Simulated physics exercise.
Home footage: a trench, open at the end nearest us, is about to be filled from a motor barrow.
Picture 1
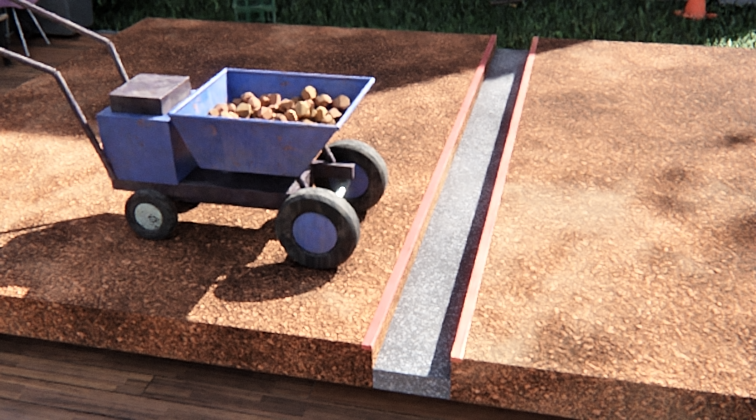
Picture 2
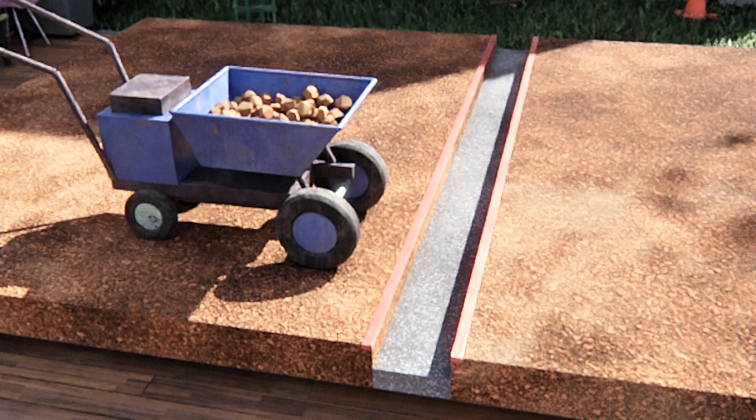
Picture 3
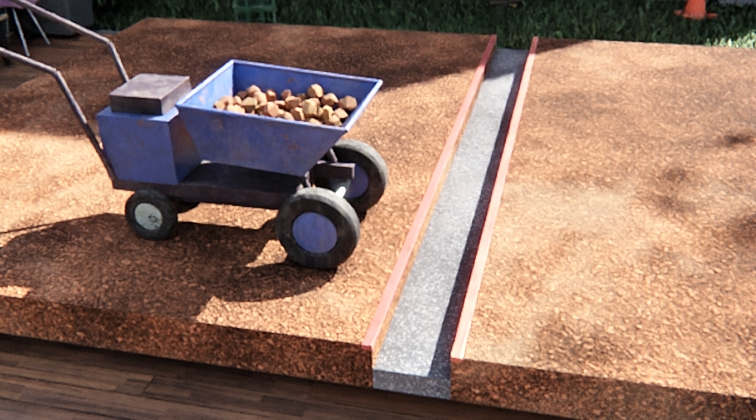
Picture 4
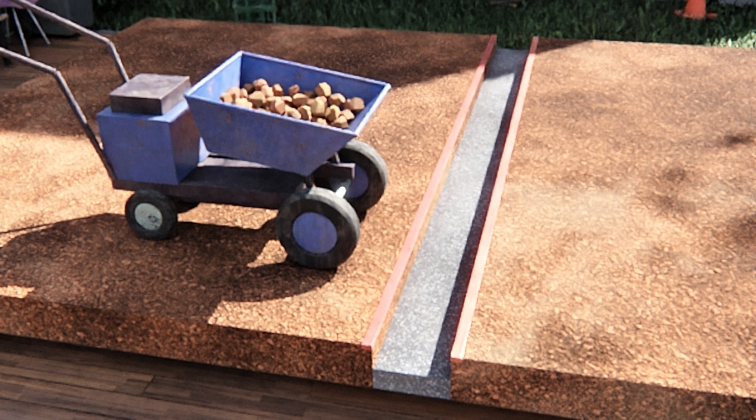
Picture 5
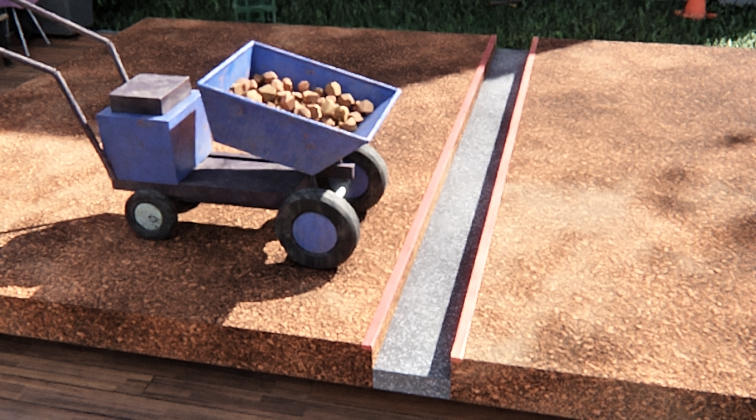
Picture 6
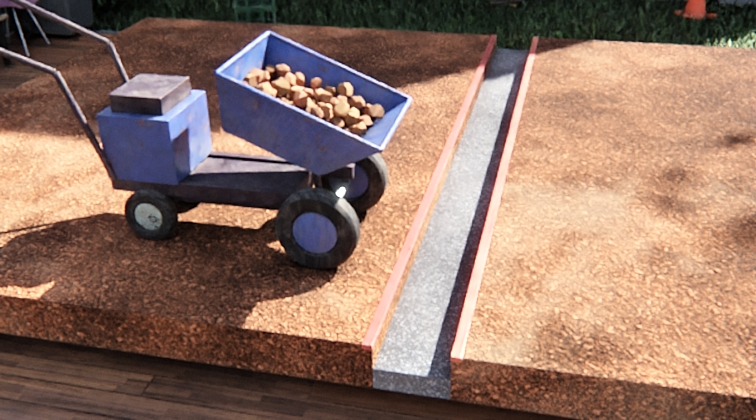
A blue skip of brown lumps tilts toward the trench on a parked motor barrow.
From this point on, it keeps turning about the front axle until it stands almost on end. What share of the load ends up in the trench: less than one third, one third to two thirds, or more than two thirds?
By the look of it, the trench catches a moderate share, one-third to two-thirds.
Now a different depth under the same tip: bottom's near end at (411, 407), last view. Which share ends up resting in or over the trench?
It would be close to 60 percent.
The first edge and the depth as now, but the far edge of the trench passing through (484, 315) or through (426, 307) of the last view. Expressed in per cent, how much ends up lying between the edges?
You'd get 80 in a hundred the first time and 0 in a hundred the second.
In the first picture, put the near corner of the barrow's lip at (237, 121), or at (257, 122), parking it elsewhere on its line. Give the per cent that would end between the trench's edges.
Estimates: 50 %, 70 %.
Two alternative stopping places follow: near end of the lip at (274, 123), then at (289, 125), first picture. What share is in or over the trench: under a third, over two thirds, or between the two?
At the first place the answer is more than two thirds, and at the second it is more than two thirds.
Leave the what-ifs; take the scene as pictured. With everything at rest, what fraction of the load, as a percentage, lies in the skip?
Close to 0 per cent, give or take.
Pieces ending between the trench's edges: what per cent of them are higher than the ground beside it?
Estimate: Near 10 per cent.
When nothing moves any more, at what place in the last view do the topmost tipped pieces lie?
Summit in the final view: Around (507, 242).
Just after the last frame, skip tipped steeply; every one in the skip.
A moment on, skip tipped right over; roughly two thirds in the skip; roughly a quarter in or heaped over the trench; about a tenth beyond it; just a few falling.
Further on, skip tipped right over; roughly half in or heaped over the trench; roughly half beyond it.
When it is over, skip tipped right over; roughly half in or heaped over the trench; roughly half beyond it.
